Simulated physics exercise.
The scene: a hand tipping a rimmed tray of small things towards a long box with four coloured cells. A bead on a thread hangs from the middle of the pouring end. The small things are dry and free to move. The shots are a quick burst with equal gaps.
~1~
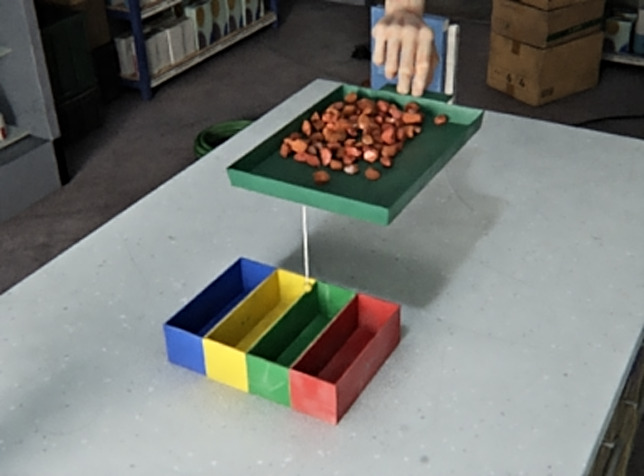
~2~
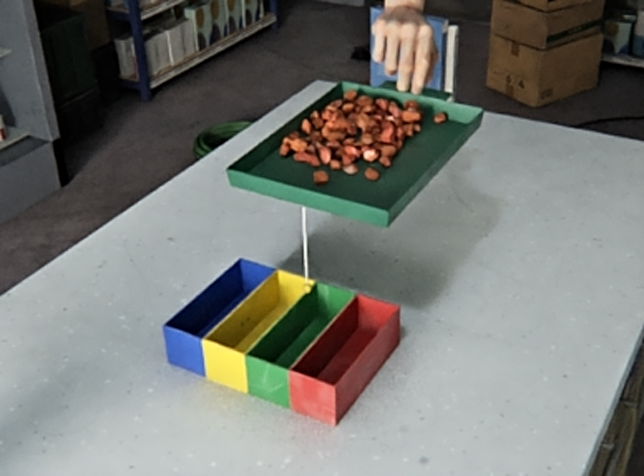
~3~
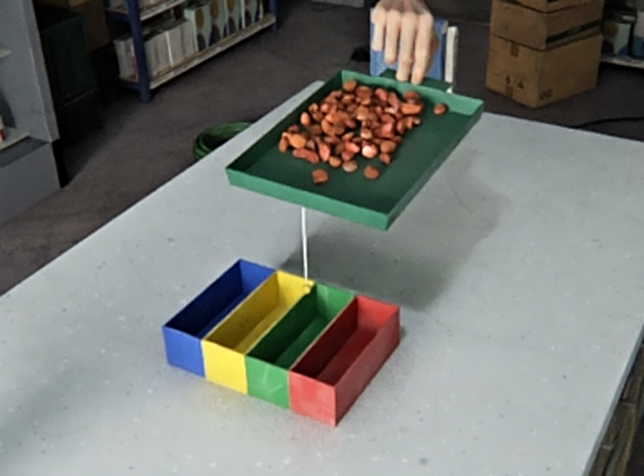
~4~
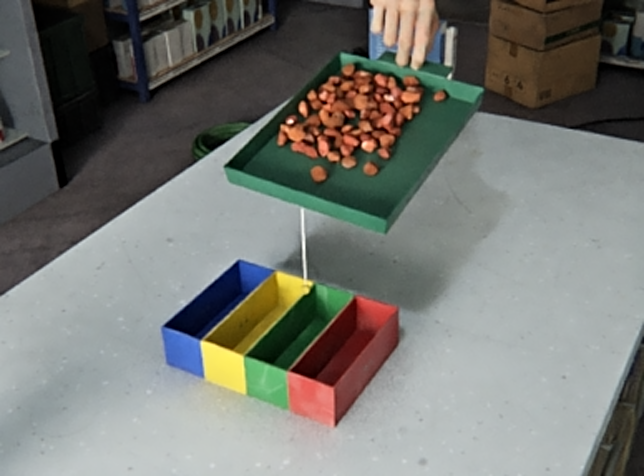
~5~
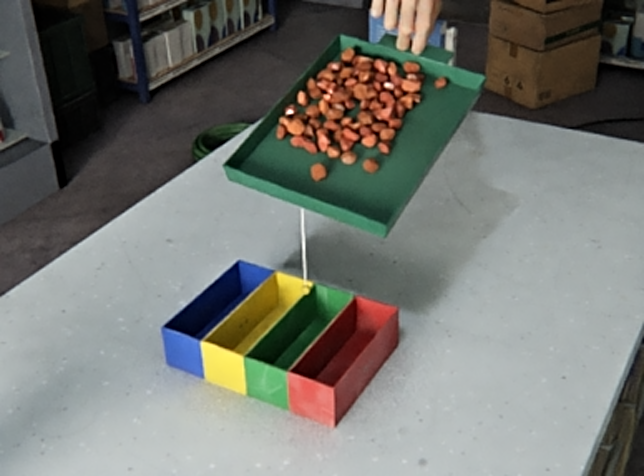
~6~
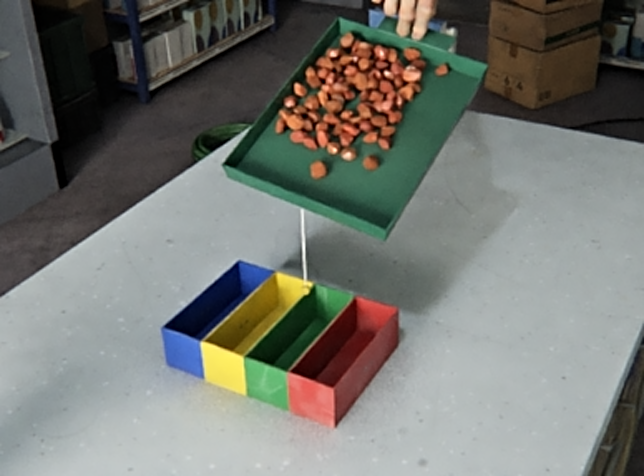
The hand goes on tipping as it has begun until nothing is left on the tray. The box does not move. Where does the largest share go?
The red cell gets the most.
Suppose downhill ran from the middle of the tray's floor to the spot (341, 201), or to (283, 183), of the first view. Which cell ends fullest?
One: The cell in red. Two: The blue one.
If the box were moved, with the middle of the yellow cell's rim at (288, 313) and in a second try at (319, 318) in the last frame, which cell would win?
First red, then that green cell.
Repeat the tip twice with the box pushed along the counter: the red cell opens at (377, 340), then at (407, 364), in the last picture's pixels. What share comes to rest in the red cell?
Roughly 50 per cent, and 20 per cent.
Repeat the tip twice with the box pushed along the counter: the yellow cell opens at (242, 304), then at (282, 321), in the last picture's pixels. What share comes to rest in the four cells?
First some 40, then 90 per cent.
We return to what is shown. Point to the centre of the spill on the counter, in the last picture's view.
Around (424, 425).
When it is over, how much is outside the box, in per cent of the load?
Near 40 %.
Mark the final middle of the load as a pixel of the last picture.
At about (351, 377).
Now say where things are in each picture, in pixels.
Corners of the pouring end at (230, 167) and (387, 207), level; middle of the load at (350, 132), bits of crushed brick; bead on its thread at (308, 287); blue cell at (185, 346); yellow cell at (226, 361); green cell at (268, 377); red cell at (313, 393), in the first picture.
Corners of the pouring end at (230, 168) and (387, 209), level; middle of the load at (350, 131), in the second picture.
Corners of the pouring end at (229, 167) and (386, 213), tipped barely, lowest at the right corner; middle of the load at (349, 124), in the third picture.
Corners of the pouring end at (227, 166) and (385, 218), tipped a little, lowest at the right corner; middle of the load at (348, 114), in the fourth picture.
Corners of the pouring end at (226, 165) and (385, 223), tipped clearly, lowest at the right corner; middle of the load at (348, 103), in the fifth picture.
Corners of the pouring end at (226, 164) and (385, 227), tipped clearly, lowest at the right corner; middle of the load at (347, 94); blue cell at (183, 350); yellow cell at (224, 364); green cell at (266, 380); red cell at (311, 396), in the sixth picture.
Soon after the last picture, tray tipped steeply; nearly all on the tray; a stray few falling or outside the box.
A little later, tray tipped past a quarter turn; about a quarter on the tray; about a quarter in the red cell; a stray few in the green cell; about a third falling or outside the box.
Later still, tray tipped past a quarter turn; about half in the red cell; a small part in the green cell; about a third falling or outside the box.
At rest, tray tipped past a quarter turn; about half in the red cell; a small part in the green cell; none in the yellow cell; none in the blue cell; about a third outside the box.
